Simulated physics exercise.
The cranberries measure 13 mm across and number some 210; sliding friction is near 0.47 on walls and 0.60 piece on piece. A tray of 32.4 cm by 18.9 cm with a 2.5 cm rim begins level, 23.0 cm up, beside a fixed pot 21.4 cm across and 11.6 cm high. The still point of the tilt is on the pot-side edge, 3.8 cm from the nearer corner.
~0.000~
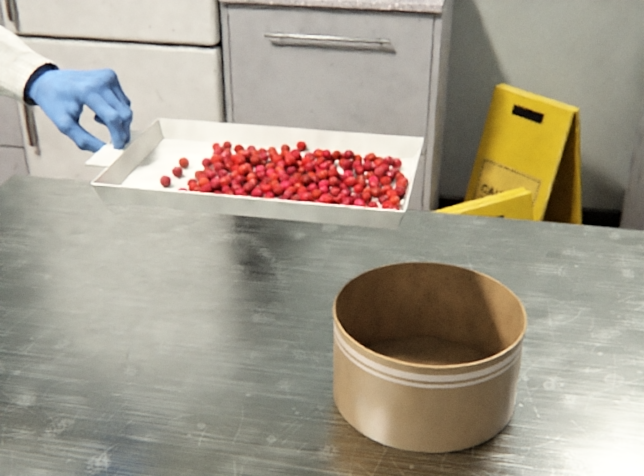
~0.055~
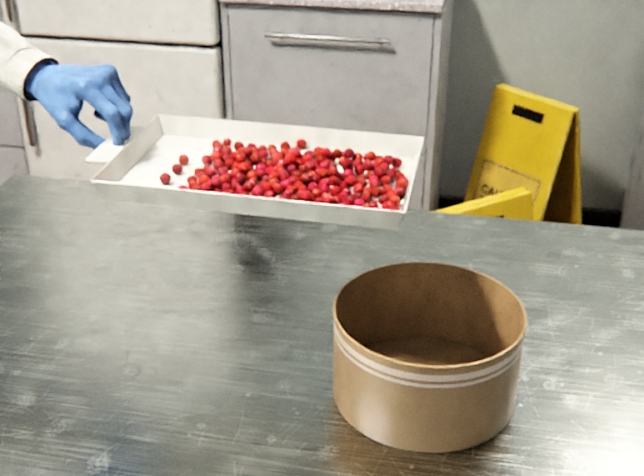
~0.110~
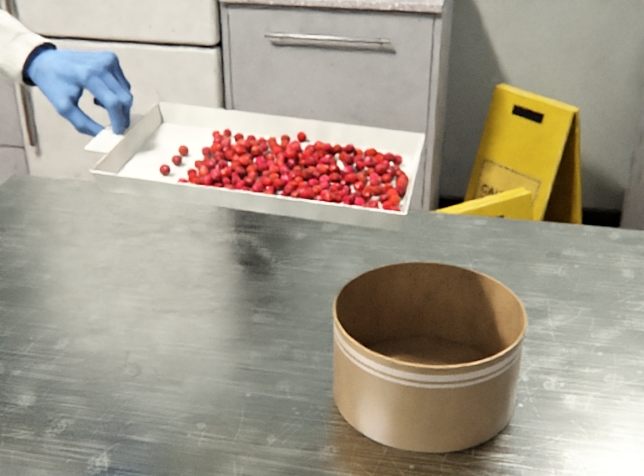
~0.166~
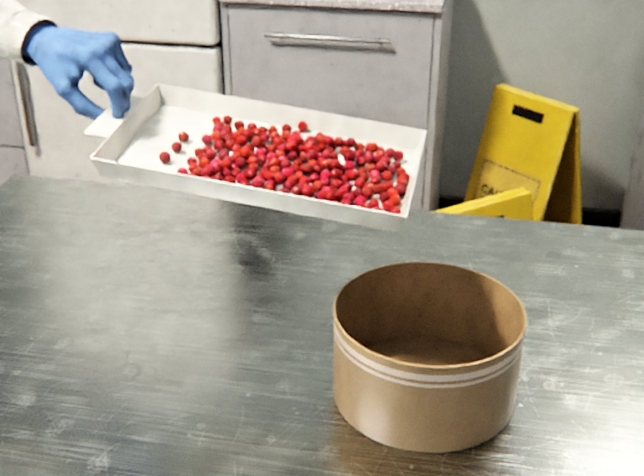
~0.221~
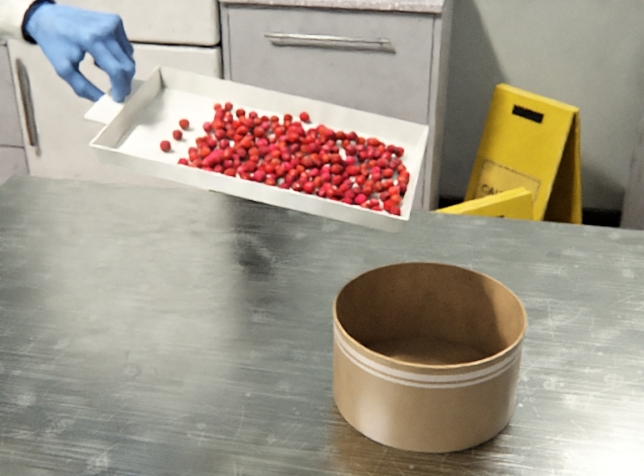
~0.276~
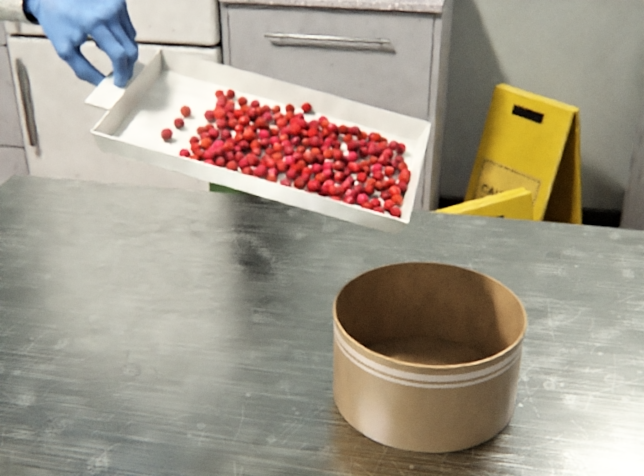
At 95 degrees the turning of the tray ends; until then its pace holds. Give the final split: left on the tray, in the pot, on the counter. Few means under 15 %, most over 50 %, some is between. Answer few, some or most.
Tray few, pot most, counter few.
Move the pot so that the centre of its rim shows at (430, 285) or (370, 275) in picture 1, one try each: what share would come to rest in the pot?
Some 45 and 0 per cent.
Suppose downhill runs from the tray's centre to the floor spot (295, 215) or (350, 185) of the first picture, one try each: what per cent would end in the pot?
About 60 and 60 per cent.
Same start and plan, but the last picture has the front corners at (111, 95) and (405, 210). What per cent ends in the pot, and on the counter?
Pot 70, counter 30.
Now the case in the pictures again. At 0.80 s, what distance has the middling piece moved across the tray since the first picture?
About 3 cm.
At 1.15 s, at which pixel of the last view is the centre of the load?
Near (385, 141).
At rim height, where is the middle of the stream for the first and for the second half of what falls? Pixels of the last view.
At about (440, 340), then at (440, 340).
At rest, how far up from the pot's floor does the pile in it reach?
Roughly 4.0 cm.
After 0.80 s, tilt 53 degrees; the tray holds 100 %, the pot 0 %.
After 1.15 s, tilt 78 degrees; the tray holds 95 %, the pot 0 %.
After 1.59 s, tilt 95 degrees; the tray holds 0 %, the pot 95 %.
At rest (2.3 s), tray 0 %, pot 100 %, counter 0 %.
